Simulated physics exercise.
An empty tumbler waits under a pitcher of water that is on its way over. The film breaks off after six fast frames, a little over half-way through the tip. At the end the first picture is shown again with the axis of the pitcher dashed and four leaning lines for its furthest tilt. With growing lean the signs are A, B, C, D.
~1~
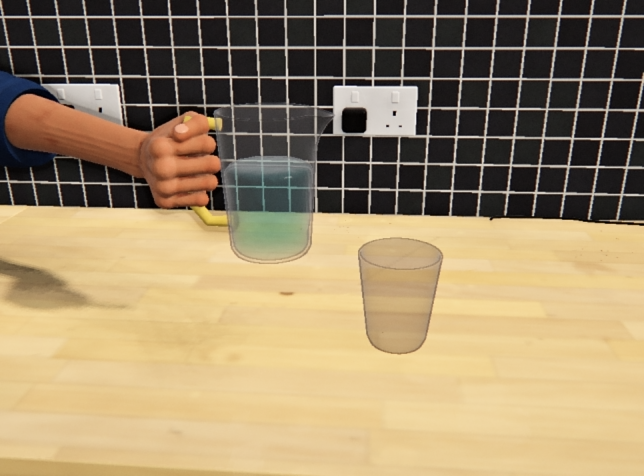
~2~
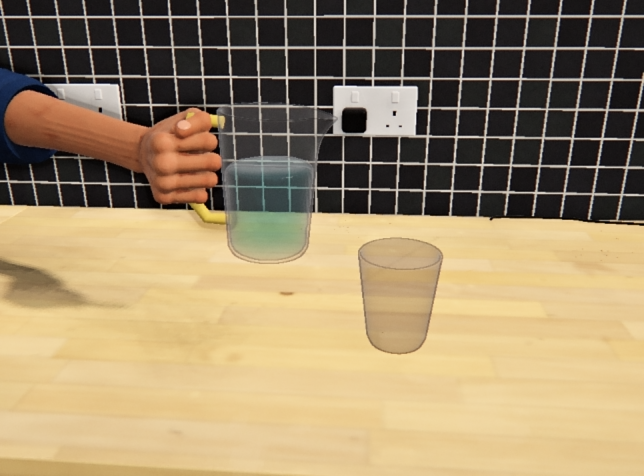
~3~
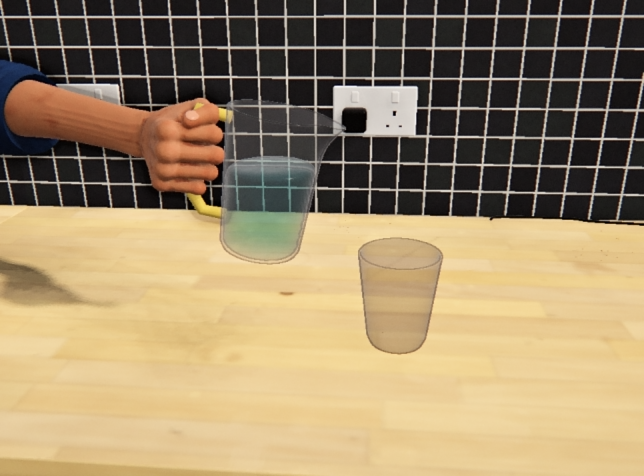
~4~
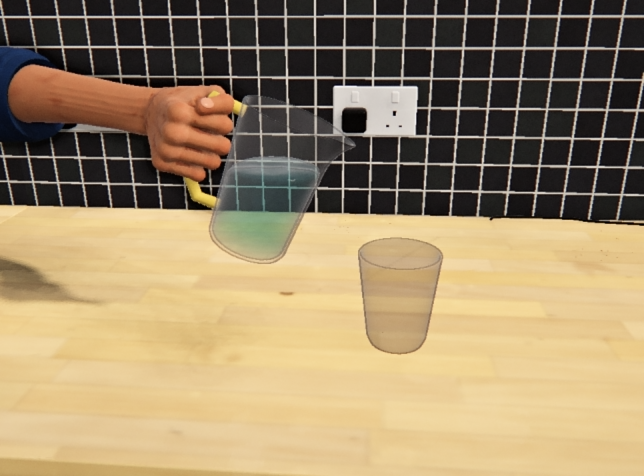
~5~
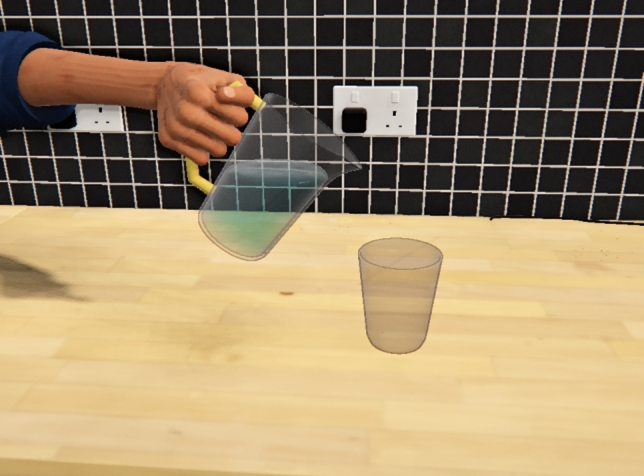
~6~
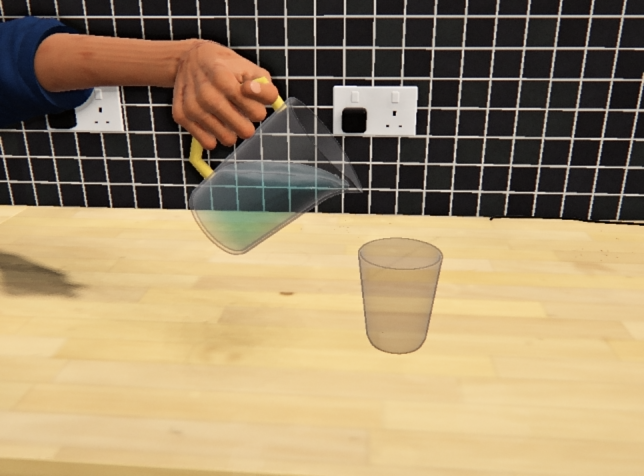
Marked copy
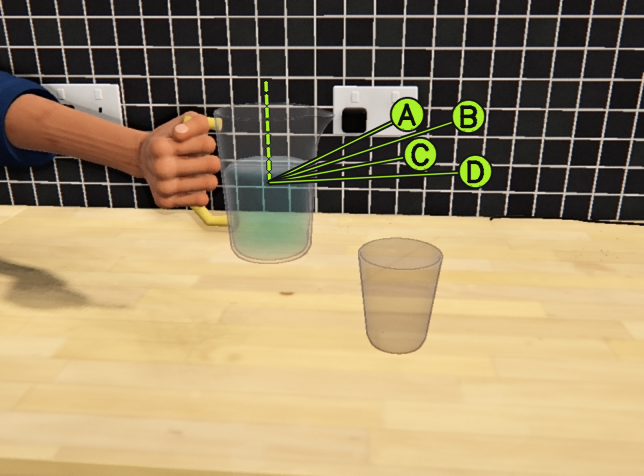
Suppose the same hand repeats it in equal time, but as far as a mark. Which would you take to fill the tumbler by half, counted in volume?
B.
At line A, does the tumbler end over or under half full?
Under half.
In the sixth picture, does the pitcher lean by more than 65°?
No, it does not.
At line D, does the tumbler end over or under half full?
Over half.
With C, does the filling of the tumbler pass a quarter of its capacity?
Yes.
In lime, A at (392, 122); B at (452, 122); C at (403, 157); D at (458, 172).
For line A, the tumbler ends with about 26 % of what it can hold.
For line B, the tumbler ends with about 47 % of what it can hold.
For line C, the tumbler ends with about 70 % of what it can hold.
For line D, the tumbler ends with about 85 % of what it can hold; 5 % of the water is spilt.
